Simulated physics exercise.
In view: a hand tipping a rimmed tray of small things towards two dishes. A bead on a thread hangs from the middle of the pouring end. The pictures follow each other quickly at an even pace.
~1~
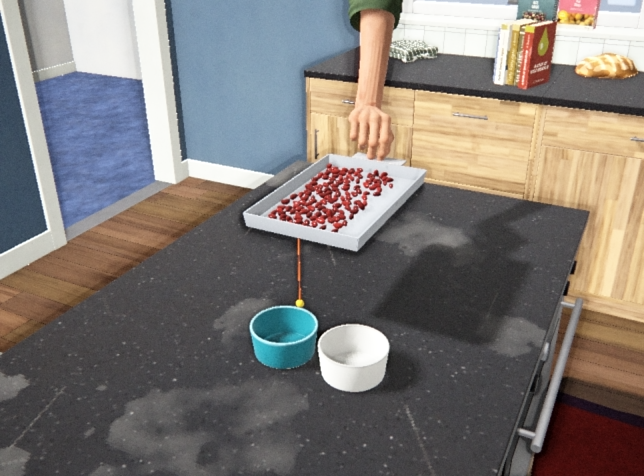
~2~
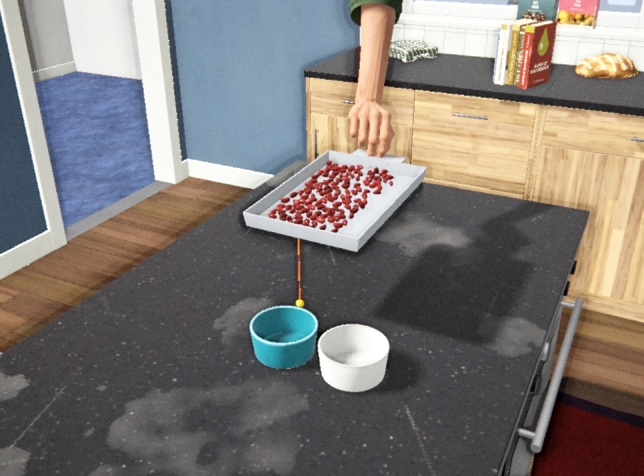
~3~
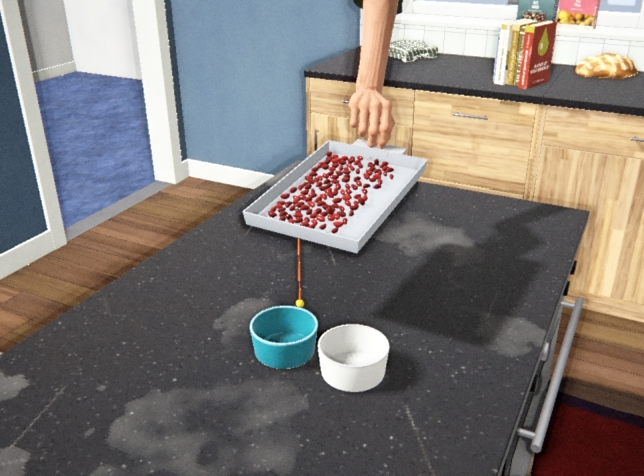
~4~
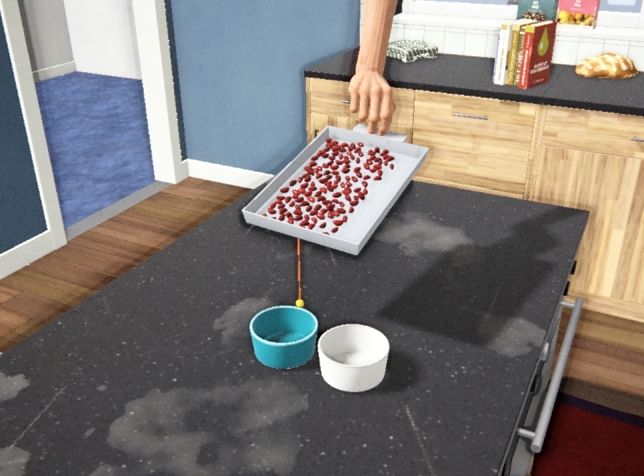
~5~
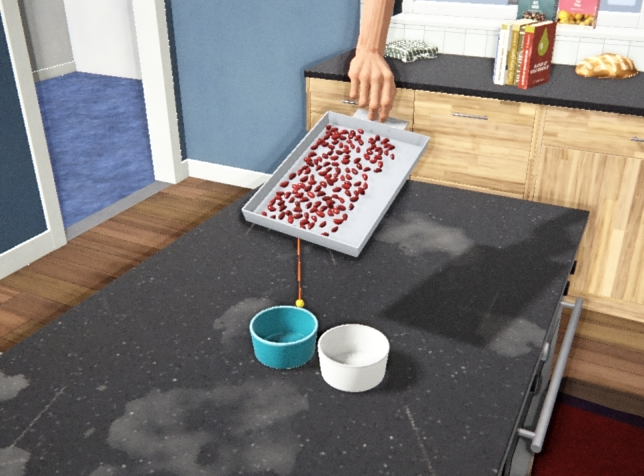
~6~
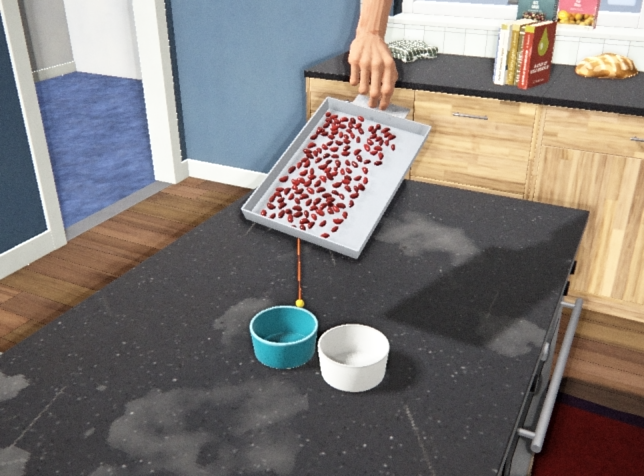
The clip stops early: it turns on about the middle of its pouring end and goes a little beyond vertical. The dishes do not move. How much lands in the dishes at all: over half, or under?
In the dishes lies more than half of it.
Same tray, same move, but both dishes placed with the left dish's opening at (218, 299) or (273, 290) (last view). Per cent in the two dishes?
The first gives 0 %, the second 0 %.
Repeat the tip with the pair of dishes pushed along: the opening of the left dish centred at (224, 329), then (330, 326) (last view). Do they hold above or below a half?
In turn: Not half; over half.
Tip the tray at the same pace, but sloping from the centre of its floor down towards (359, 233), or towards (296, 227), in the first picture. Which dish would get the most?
The first try: The right dish. The second: The dish on the left.
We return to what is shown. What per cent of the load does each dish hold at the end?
About: Left dish 10, right dish 60 per cent.
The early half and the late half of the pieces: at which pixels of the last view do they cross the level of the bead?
Around (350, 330) and then (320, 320).
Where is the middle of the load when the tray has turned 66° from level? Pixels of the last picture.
Roughly at (334, 209).
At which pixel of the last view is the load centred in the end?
Near (340, 365).
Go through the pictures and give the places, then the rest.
In the first frame, corners of the pouring end near (246, 213) and (357, 237), level; middle of the load near (329, 198), kidney beans; left dish near (268, 353); right dish near (339, 376); bead on its thread near (300, 304).
In the second frame, corners of the pouring end near (246, 212) and (357, 237), level; middle of the load near (329, 196).
In the third frame, corners of the pouring end near (246, 211) and (357, 239), tipped barely, lowest at the right corner; middle of the load near (329, 191).
In the fourth frame, corners of the pouring end near (245, 210) and (357, 243), tipped a little, lowest at the right corner; middle of the load near (329, 184).
In the fifth frame, corners of the pouring end near (245, 209) and (357, 246), tipped clearly, lowest at the right corner; middle of the load near (328, 177).
In the sixth frame, corners of the pouring end near (244, 208) and (357, 249), tipped clearly, lowest at the right corner; middle of the load near (328, 171); left dish near (268, 353); right dish near (339, 376).
Shortly afterwards, tray tipped steeply; the whole lot on the tray.
Next, tray tipped past a quarter turn; the bulk on the tray; near a quarter in the right dish; only a few in the left dish; only a few outside both; only a few in the air.
Some moments later, tray tipped past a quarter turn; near two thirds in the right dish; a little in the left dish; near a quarter outside both; only a few in the air.
In the end, tray tipped past a quarter turn; near two thirds in the right dish; a little in the left dish; near a quarter outside both.
